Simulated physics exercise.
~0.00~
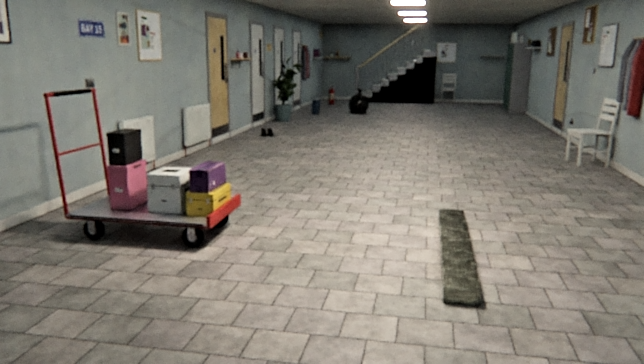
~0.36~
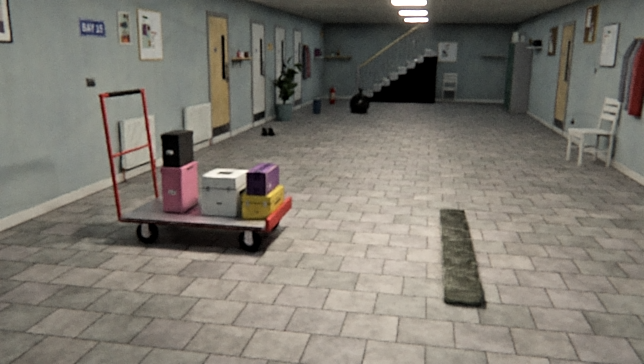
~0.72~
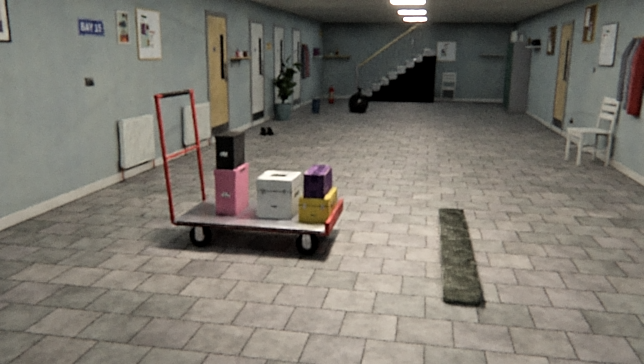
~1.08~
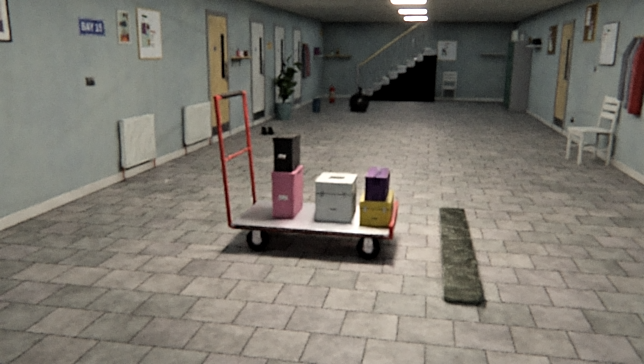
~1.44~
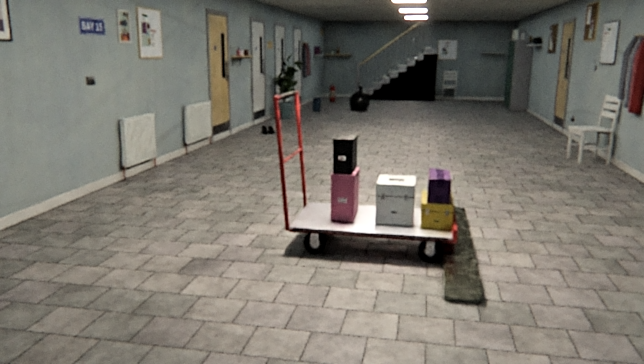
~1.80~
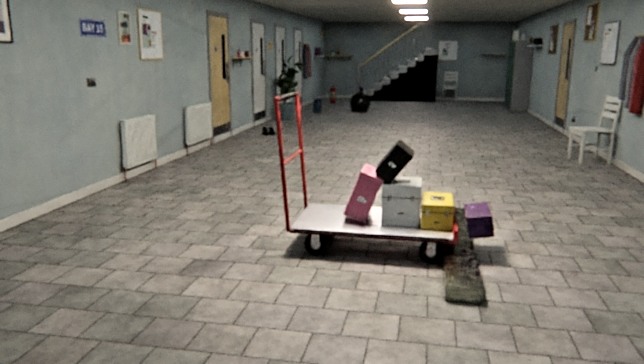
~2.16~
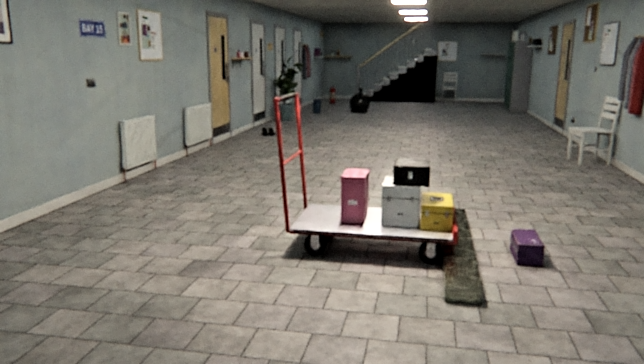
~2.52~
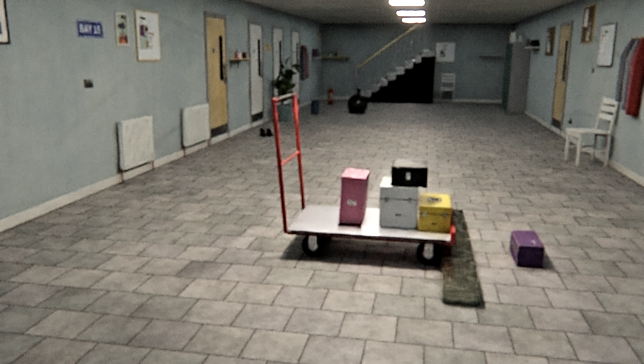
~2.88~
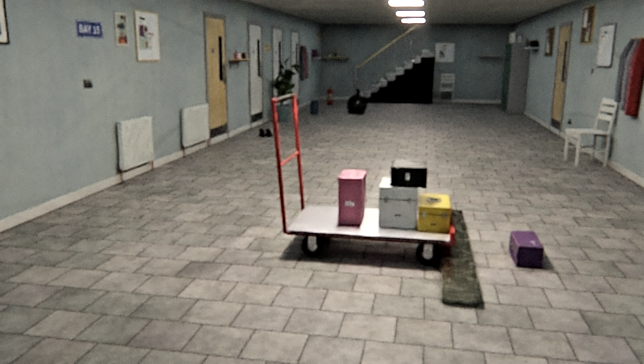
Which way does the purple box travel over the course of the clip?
The purple box moves to the right, first riding on the trolley and then falling off its front end onto the floor.
